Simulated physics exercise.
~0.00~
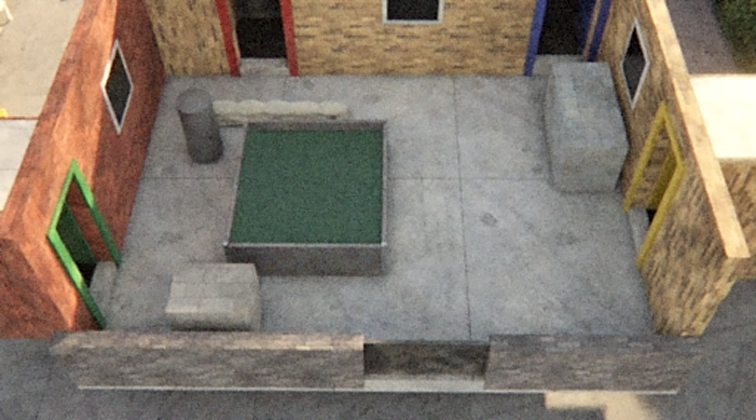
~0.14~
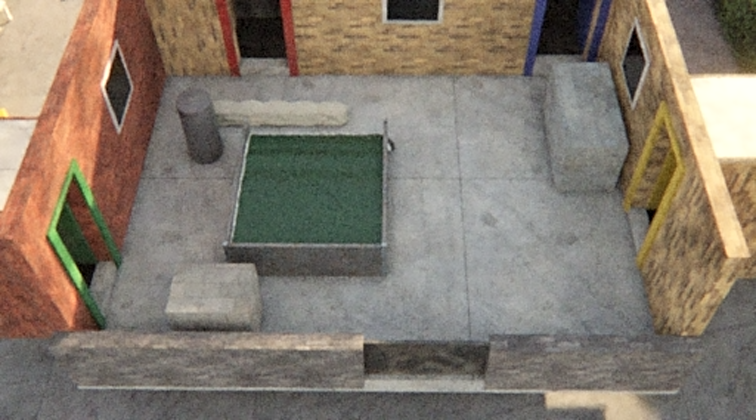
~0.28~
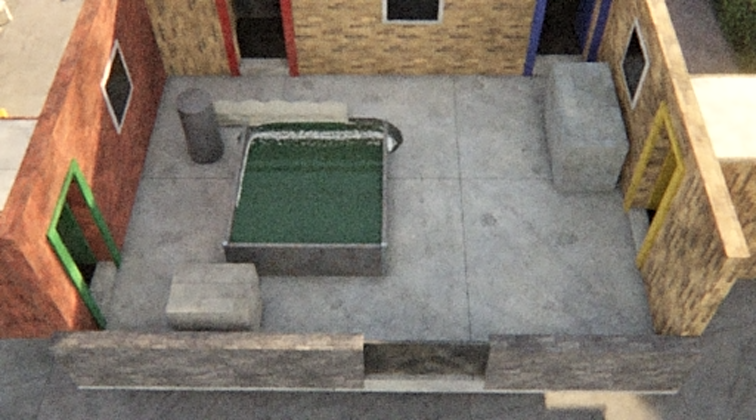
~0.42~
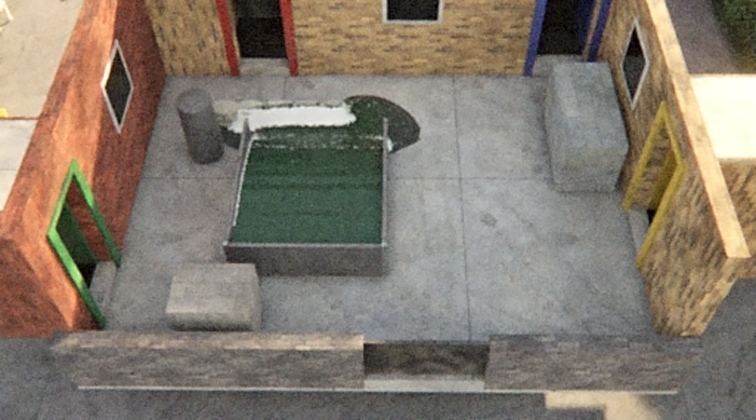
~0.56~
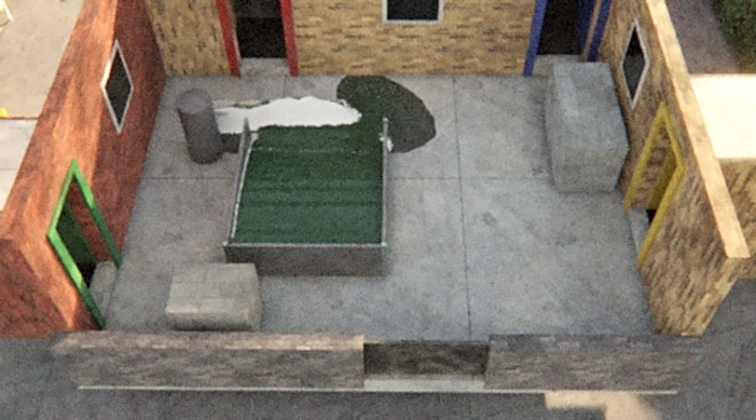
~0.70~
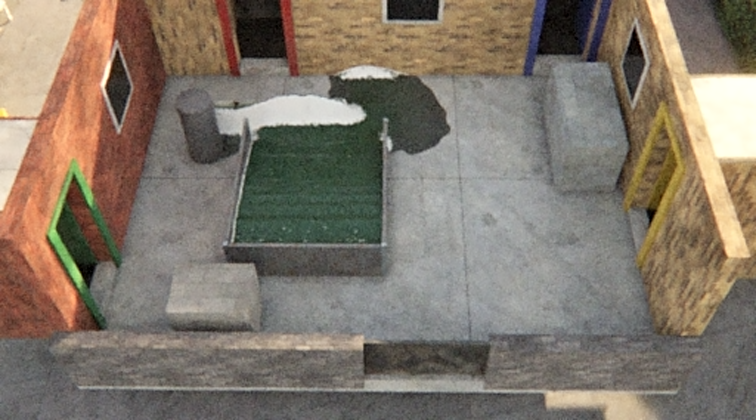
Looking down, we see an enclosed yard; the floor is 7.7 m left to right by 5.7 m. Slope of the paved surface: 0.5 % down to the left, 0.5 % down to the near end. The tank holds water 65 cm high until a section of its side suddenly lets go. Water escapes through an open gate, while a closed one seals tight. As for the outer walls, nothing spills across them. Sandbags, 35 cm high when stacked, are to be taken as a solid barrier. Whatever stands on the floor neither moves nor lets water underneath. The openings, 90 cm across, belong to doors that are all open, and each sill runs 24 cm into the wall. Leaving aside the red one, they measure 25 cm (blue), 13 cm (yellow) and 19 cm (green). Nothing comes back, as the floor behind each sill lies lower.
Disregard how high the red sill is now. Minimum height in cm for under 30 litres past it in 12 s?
Approx. 9 cm.
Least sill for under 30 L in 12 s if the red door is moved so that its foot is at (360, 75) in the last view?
About 23 cm.
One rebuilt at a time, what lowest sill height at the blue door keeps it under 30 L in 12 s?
Blue would need about 20 cm on its own.
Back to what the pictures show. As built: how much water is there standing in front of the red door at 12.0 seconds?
It works out to about 7.0 centimetres deep.
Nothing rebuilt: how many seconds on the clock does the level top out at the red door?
It peaks at about 4.5 s.
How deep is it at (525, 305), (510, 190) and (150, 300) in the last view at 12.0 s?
10, 5 and 10 cm, respectively.
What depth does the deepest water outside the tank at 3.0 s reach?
Roughly 37 cm.
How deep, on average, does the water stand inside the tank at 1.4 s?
Mean depth: Approx. 39 cm.
After 1.4 s water covers 25 % of the floor, deepest (48 cm) near (301, 138); 9 cm at the red door, 0 litres in over its 18 cm sill.
After 3.0 s water covers 50 % of the floor, deepest (37 cm) near (585, 100); 7 cm at the red door, 0 litres in over its 18 cm sill.
After 12.0 s water covers 95 % of the floor, deepest (14 cm) near (266, 363); 7 cm at the red door, 0 litres in over its 18 cm sill.
At the red door as built, the water arrived by 1.3 s and peaked near 15 cm at 4.4 s.
Run again over the same 12 s with other heights there, 44 litres in over 8 cm, 17 litres over 10.5 cm. The limit of 30 litres is kept from about 9 cm up.
